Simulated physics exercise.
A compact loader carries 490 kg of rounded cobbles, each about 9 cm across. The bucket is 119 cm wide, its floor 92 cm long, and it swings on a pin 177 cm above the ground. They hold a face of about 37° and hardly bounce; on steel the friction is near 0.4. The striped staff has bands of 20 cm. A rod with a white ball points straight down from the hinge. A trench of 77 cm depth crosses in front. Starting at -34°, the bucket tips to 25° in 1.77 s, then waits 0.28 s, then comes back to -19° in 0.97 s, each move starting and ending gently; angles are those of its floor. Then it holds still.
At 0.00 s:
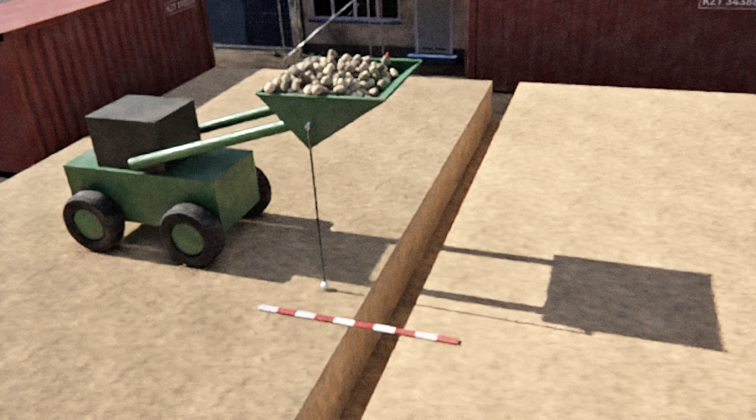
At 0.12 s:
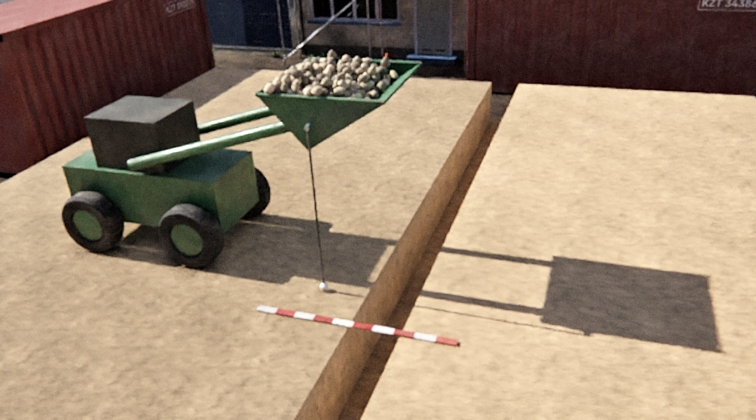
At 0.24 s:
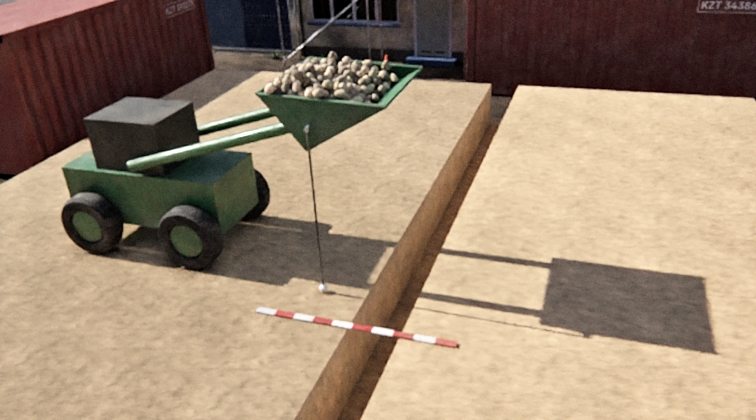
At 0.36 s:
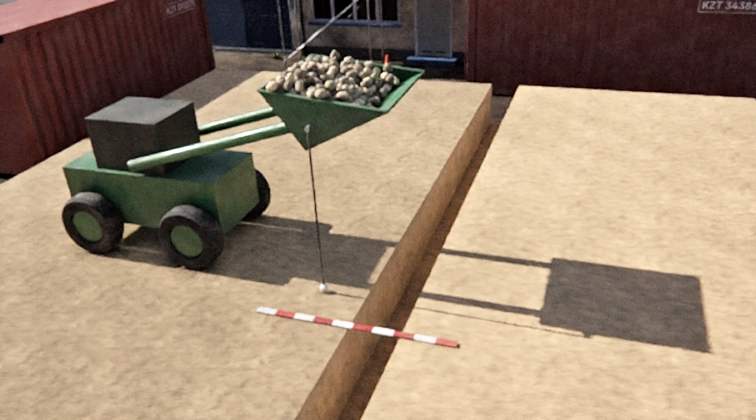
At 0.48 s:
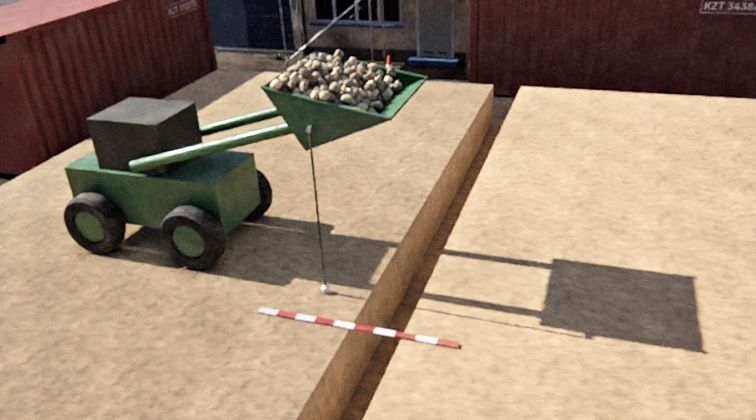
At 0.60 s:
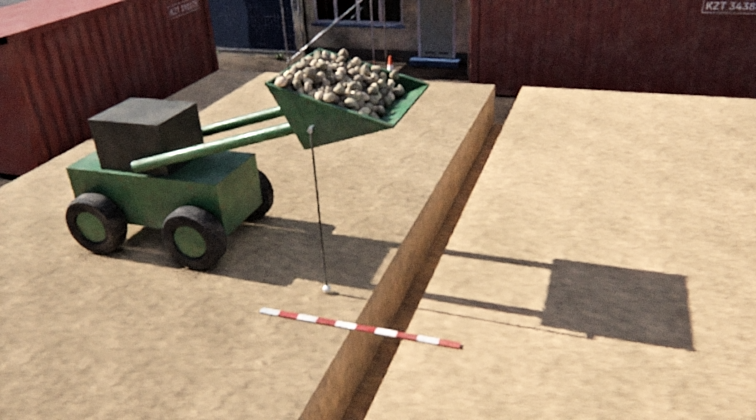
A green loader stands by a trench as its raised, stone-filled bucket tilts slightly forward.
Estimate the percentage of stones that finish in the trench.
Some 15 per cent of it.
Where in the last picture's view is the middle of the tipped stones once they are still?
Their middle is at about (474, 273).
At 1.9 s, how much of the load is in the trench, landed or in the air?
About 25 per cent by then.
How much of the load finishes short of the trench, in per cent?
Near 0 in a hundred.
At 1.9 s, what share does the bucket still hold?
Roughly 65 per cent is still inside.
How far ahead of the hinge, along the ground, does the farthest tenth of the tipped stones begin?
About 200 cm.
After 1.3 s the floor is at 16°; 99 % in the bucket, 1 % in the trench; the foremost stones are at (404, 142).
After 1.9 s the floor is at 25°; 63 % in the bucket, 24 % in the trench, 14 % past the trench; the foremost stones are at (462, 264).
After 3.5 s the floor is at -19°; 17 % in the bucket, 12 % in the trench, 71 % past the trench; the foremost stones are at (648, 295).
After 6.2 s the floor is at -19°; 17 % in the bucket, 14 % in the trench, 70 % past the trench; the foremost stones are at (657, 297).
